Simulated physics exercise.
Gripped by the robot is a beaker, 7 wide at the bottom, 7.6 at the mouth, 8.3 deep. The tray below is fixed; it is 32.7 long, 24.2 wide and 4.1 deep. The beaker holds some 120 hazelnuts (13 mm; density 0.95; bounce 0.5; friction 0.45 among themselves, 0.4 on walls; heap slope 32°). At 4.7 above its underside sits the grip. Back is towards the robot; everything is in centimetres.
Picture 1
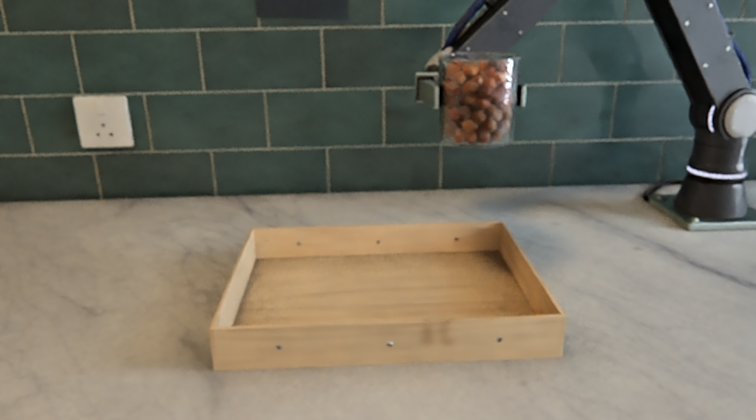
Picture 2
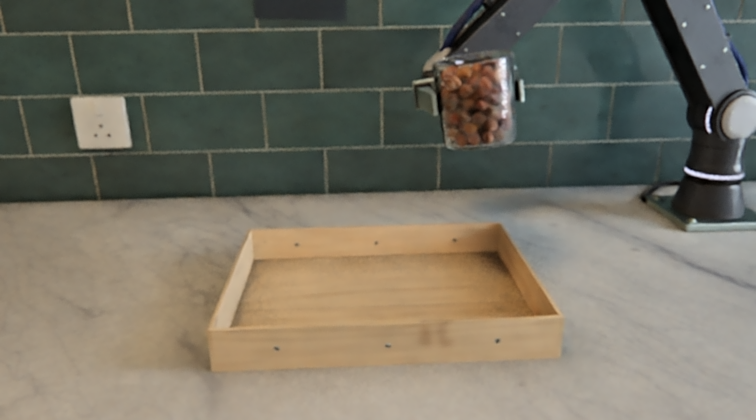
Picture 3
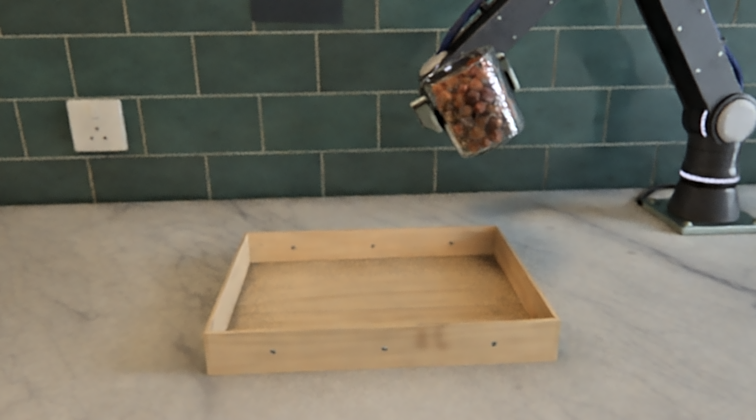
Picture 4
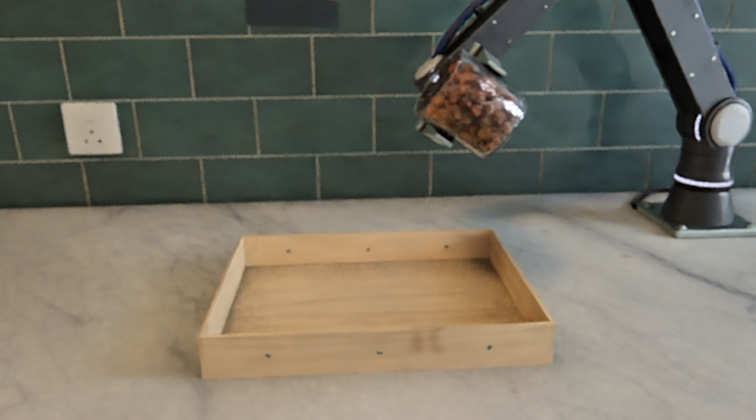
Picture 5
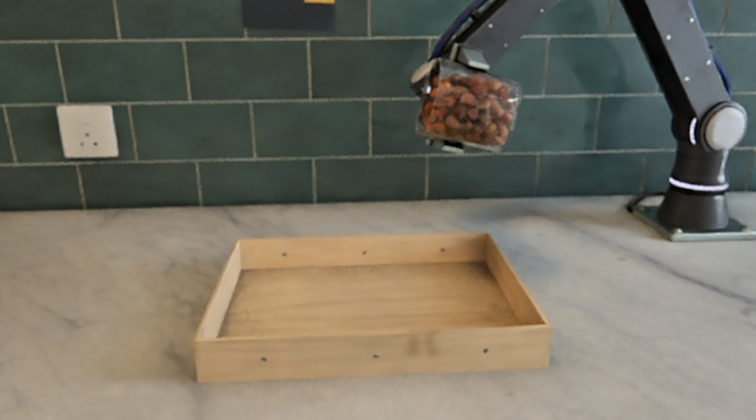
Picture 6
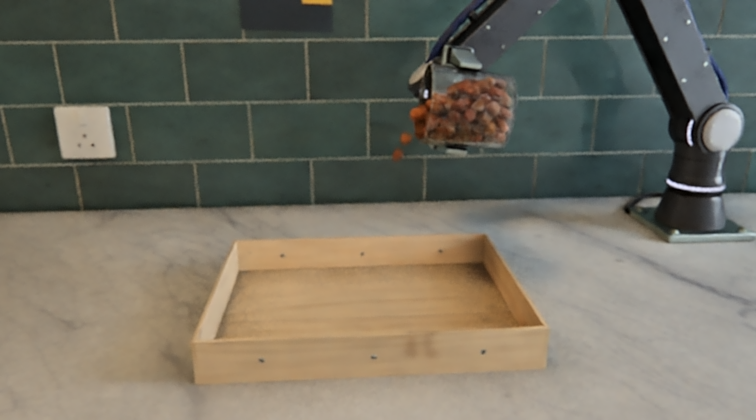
A black robot arm at the upper right tips a clear beaker of reddish-brown hazelnuts steadily over to the left until it lies nearly sideways, and a few nuts spill from its mouth. Below sits an empty, shallow wooden tray on a grey-veined marble counter, before green tiles with a white socket at left. The camera, facing the wall from slightly above, drifts slightly.
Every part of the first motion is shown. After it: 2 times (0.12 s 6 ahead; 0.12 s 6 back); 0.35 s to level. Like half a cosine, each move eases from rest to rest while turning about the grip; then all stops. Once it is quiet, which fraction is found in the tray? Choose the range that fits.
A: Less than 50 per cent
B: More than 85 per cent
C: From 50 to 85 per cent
Option B: More than 85 per cent.
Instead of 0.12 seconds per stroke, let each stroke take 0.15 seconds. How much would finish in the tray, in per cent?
The share would be near 90 %.
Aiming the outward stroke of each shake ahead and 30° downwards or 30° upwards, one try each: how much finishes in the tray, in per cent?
65 and 100 %.
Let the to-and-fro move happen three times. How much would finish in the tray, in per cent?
My guess is near 95 per cent.
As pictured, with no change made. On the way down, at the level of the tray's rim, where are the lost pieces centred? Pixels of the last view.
Estimated centre around (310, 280) in pixels.
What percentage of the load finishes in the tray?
About 95 %.
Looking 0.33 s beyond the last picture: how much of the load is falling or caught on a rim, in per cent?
I'd reckon close to 28 per cent.
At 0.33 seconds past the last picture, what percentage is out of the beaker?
Near 80 per cent so far.
Then, 0.33 s later, tilted 83° forward, highest piece 22 above the table; 65 in the tray, 22 in the beaker, 1 on the table or floor, 34 in flight or on a rim.
Then, 0.66 s later, tilted 38° forward, highest piece 25 above the table; 113 in the tray, 5 on the table or floor, 3 in the beaker, 1 in flight or on a rim.
Then, 1.03 s later, level, highest piece 20 above the table; 114 in the tray, 5 on the table or floor, 3 in the beaker.
Then, 2.08 s later, level, highest piece 20 above the table; 114 in the tray, 5 on the table or floor, 3 in the beaker.
At rest, 114 in the tray, 5 on the table or floor, 3 in the beaker. That is 93 % in the tray.
